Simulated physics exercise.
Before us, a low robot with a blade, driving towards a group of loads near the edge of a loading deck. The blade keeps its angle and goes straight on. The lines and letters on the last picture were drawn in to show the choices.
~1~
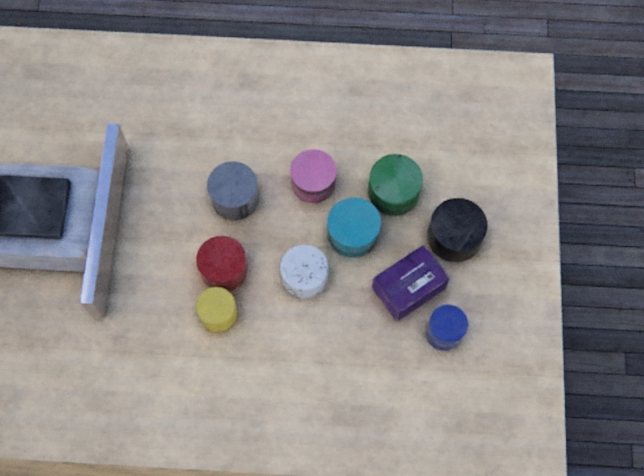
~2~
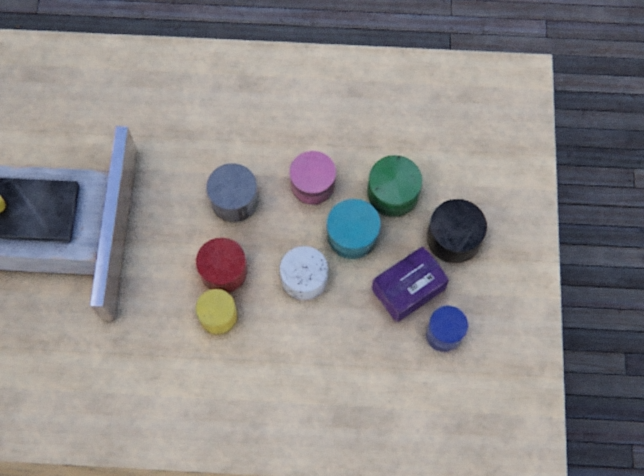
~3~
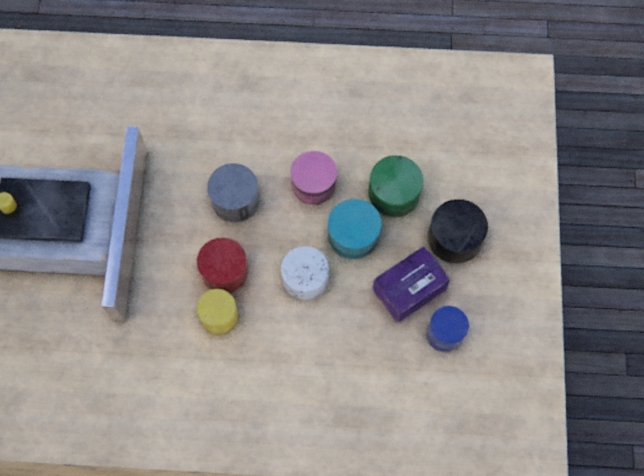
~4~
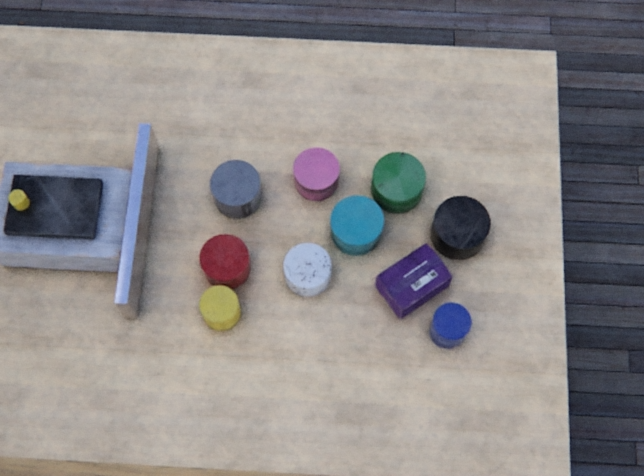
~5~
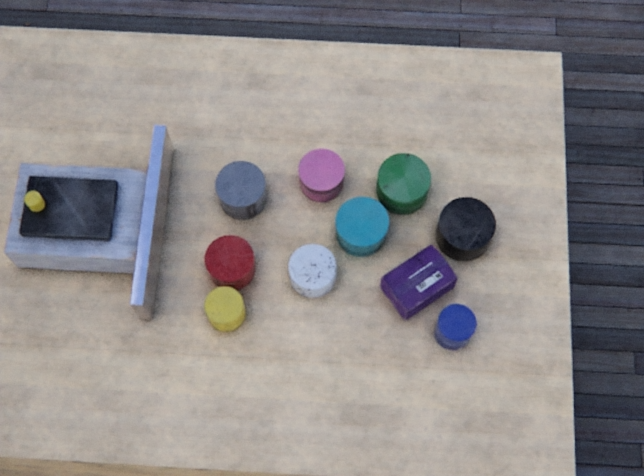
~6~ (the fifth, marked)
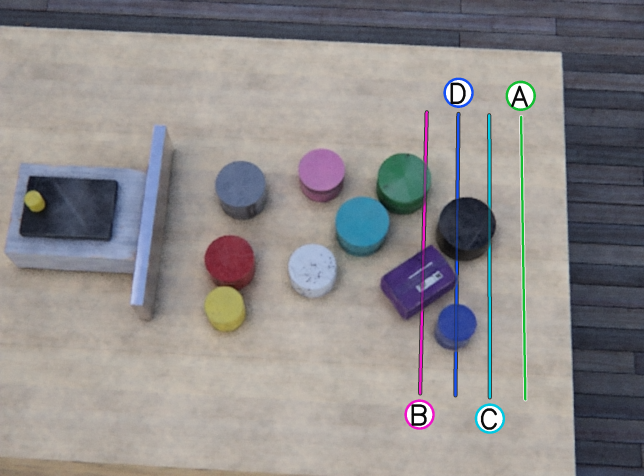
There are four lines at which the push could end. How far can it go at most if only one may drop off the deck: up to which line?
The farthest such stop is C.
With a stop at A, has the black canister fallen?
Yes.
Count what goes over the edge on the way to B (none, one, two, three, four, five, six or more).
By then, none.
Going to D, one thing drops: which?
The black canister.
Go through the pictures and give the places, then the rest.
In the first picture, robot (27, 206); grey pail (234, 192); white canister (304, 272).
In the second picture, robot (37, 209); red pail (222, 266).
In the third picture, robot (47, 209); yellow canister (218, 312).
In the fourth picture, robot (61, 207); purple parcel (414, 281).
In the fifth picture, robot (76, 208); turquoise pail (362, 227); black canister (465, 230); grey pail (242, 191).
On the copy, A at (523, 251); B at (424, 245); C at (490, 249); D at (457, 247).
On C. First, robot (198, 214); yellow canister (292, 313); pink pail (344, 172).
Then, robot (321, 221); black canister (516, 228); blue pail (511, 362).
Finally, robot (418, 226); black canister over the edge; turquoise pail (555, 227); one fallen.
By contrast, A drops three; B is within the limit but short; D is within the limit but short.
